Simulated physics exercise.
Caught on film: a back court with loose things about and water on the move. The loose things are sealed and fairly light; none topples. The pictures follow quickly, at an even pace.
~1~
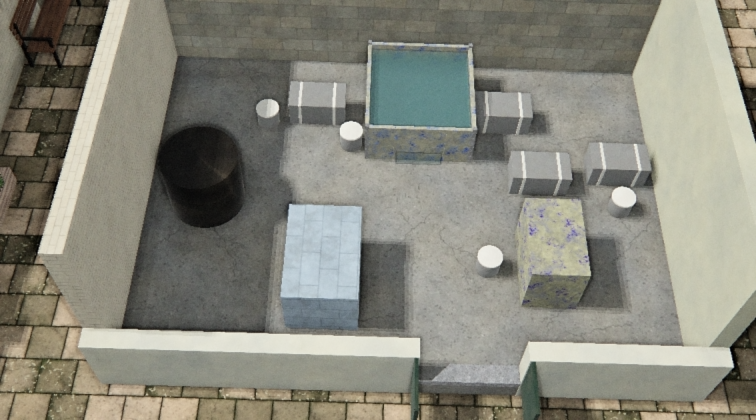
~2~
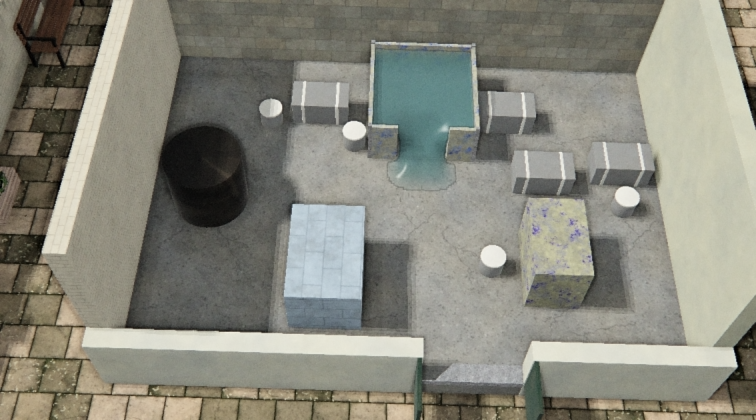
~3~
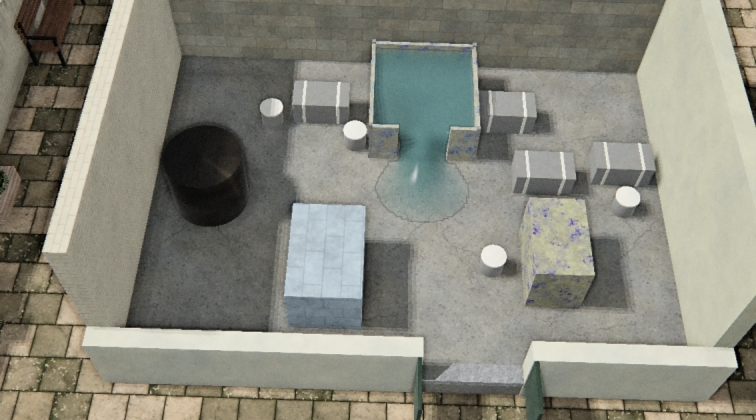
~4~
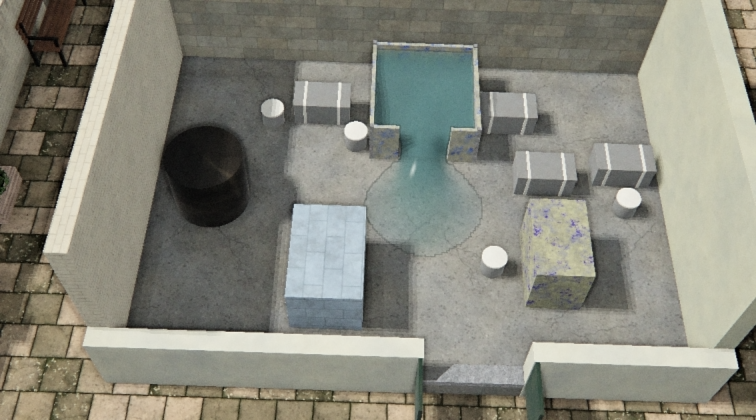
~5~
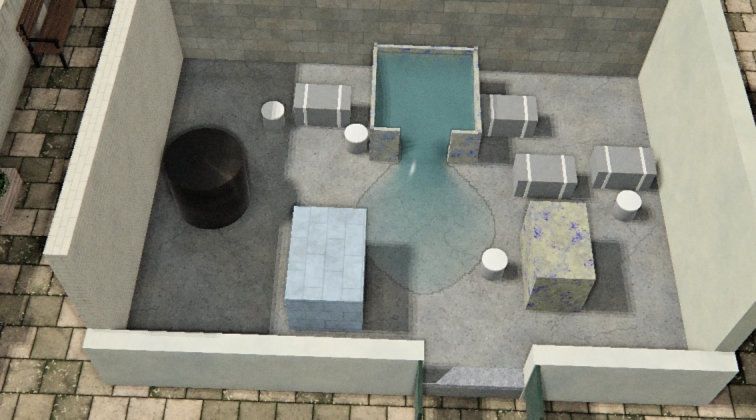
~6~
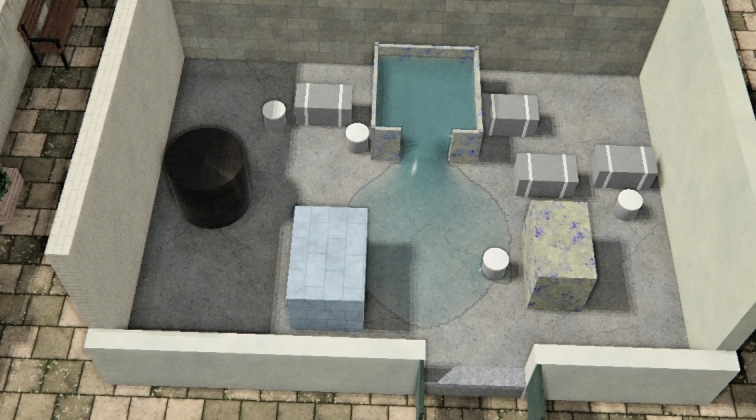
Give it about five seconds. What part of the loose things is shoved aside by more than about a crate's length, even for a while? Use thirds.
Share: Not even a third.
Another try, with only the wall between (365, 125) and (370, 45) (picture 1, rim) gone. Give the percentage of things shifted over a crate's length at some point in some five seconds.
Close to 40 %.
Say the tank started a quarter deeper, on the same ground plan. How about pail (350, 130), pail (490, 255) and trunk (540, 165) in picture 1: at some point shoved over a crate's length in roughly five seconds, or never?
One after the other: Never so far, moved that far, no.
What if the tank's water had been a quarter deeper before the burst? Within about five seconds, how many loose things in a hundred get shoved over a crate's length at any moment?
Some 10 per cent.
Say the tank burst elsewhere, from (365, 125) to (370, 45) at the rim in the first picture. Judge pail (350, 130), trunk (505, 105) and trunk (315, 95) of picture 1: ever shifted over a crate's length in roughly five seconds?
In that order: Yes, never so far, moved that far.
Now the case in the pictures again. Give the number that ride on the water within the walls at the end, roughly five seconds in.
The number is 0.
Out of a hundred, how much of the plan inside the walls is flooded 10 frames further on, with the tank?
Some 40 per cent.
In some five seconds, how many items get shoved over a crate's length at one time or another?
It comes to 1.
A moment on, 0 of 8 are well off their spots; 0 afloat.
Next, 1 of 8 are well off their spots; 0 afloat.
Later, 1 of 8 are well off their spots; 0 afloat.
In the end, 1 of 8 are well off their spots, and 1 have been at some point; 0 afloat.
